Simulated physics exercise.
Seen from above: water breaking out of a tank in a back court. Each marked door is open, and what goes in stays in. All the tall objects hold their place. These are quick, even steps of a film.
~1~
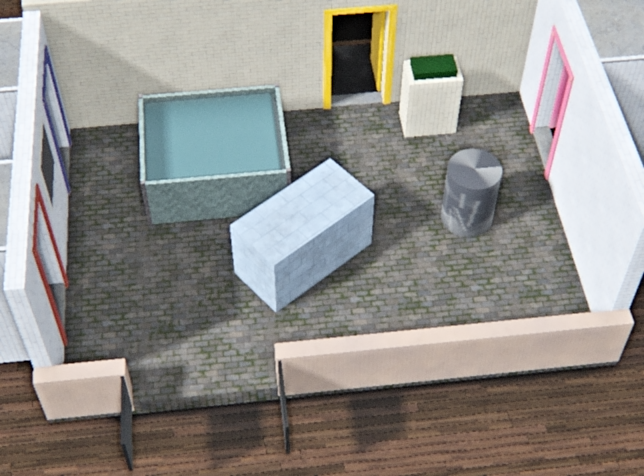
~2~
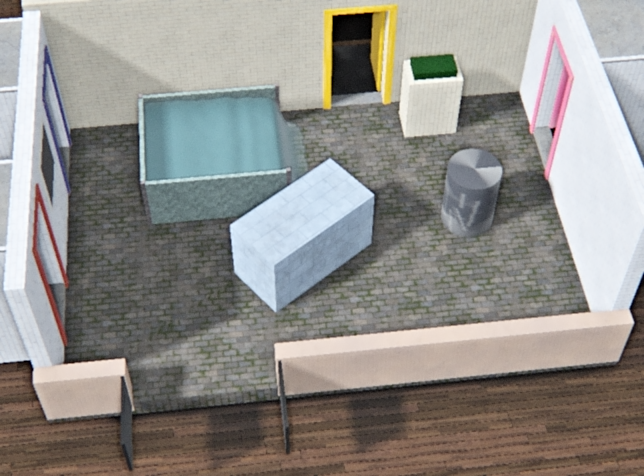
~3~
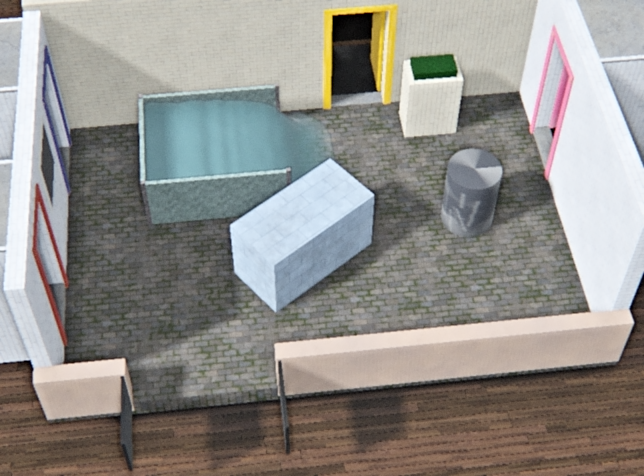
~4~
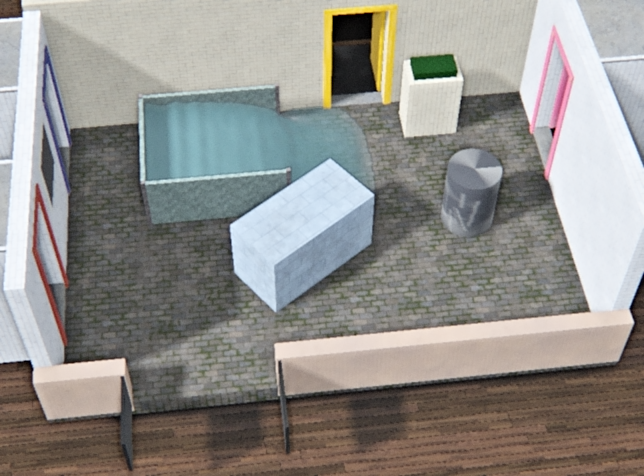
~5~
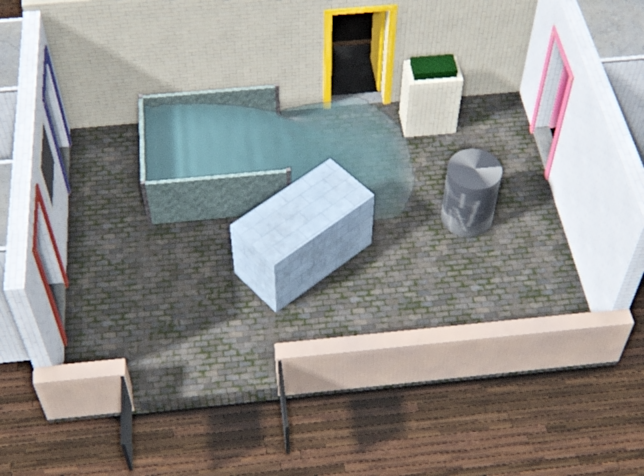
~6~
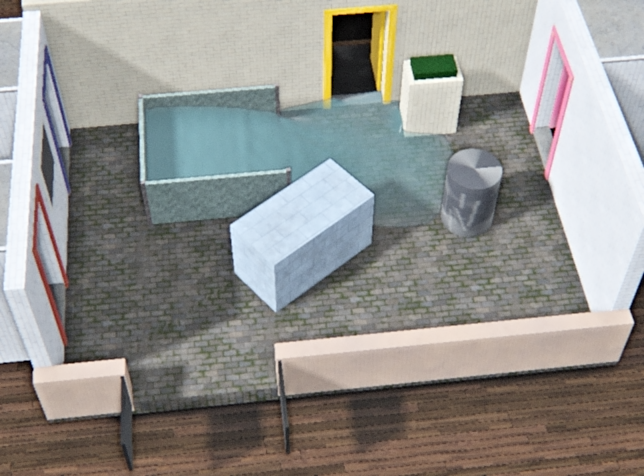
Water sits still in an open tank in a walled court until the tank's right side opens and it pours out. It spreads rightward across the paving in a widening sheet, passing behind the pale block and the yellow doorway's threshold, then reaches the green-topped white box and grey cylinder.
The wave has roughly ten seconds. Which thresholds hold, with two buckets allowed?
The blue door admits no more than that; the red door admits no more than that; the yellow door lets in a lot; the pink door lets in a lot.
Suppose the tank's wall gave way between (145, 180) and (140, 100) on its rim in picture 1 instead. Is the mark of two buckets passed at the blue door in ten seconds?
In short: The blue one floods.
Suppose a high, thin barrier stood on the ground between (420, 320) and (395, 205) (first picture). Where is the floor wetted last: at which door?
I say the one in blue.
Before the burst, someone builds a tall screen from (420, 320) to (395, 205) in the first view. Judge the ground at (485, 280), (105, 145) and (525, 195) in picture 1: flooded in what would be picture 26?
One after the other: Covered, clear, wet.
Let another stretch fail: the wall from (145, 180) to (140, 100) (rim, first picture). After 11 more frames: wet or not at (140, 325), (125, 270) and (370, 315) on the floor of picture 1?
One after the other: Under water, flooded, clear.
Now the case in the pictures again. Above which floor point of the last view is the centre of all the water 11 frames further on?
Near (358, 170).
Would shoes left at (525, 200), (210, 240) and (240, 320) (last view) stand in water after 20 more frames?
In turn: Flooded, flooded, dry.
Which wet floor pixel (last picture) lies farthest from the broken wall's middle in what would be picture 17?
Roughly at (585, 298).
A moment on, water covers 35 % of the floor; the blue door not reached, the red door not reached, the yellow door over two buckets in, the pink door over two buckets in.
Next, water covers 50 % of the floor; the blue door not reached, the red door not reached, the yellow door far over two buckets in, the pink door far over two buckets in.
Then, water covers 60 % of the floor; the blue door not reached, the red door not reached, the yellow door far over two buckets in, the pink door far over two buckets in.
Later, water covers 75 % of the floor; the blue door wet at the sill, nothing in, the red door wet at the sill, nothing in, the yellow door far over two buckets in, the pink door far over two buckets in.
In the end, water covers 95 % of the floor; the blue door wet at the sill, nothing in, the red door wet at the sill, nothing in, the yellow door far over two buckets in, the pink door far over two buckets in.
